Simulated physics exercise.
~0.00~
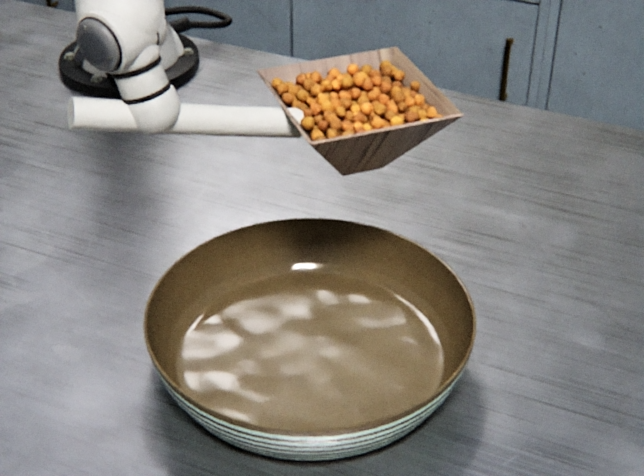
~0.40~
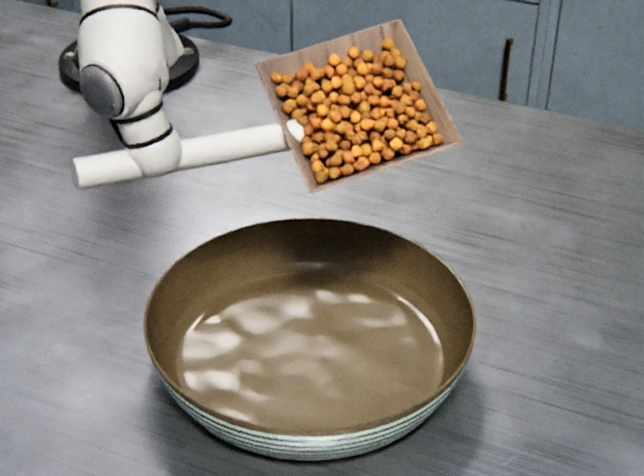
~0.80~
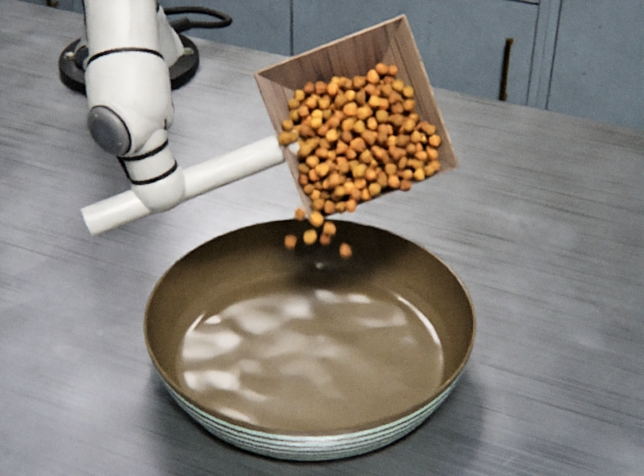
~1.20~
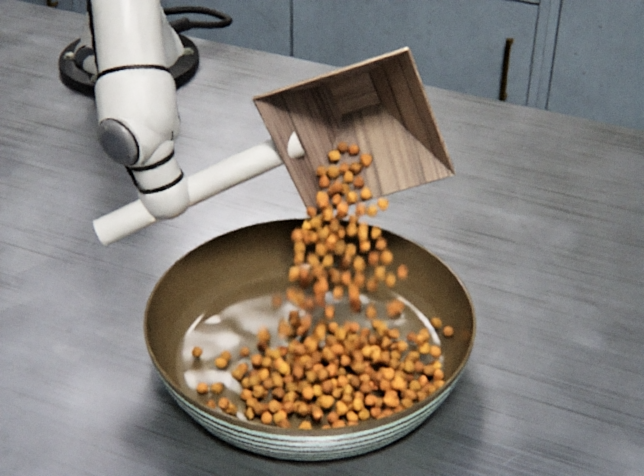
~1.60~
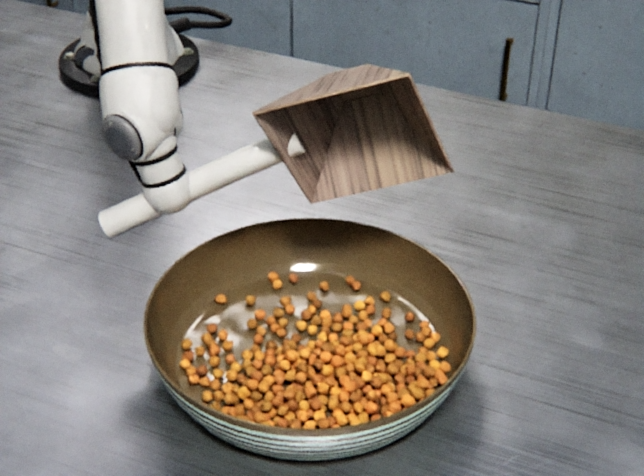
A white robot arm at the upper left holds a wooden scoop full of orange-brown roasted chickpeas by a pale handle, above a round brown pan with a light ribbed outside. The view looks down at a grey streaked tabletop, with blue-grey cabinets behind. The arm tips the scoop steadily toward the viewer, and the chickpeas slide toward its lower edge. A few drop first, then a thick stream pours into the pan, scattering and piling toward the front. The scoop ends steeply tilted and empty, with the chickpeas spread across the pan.
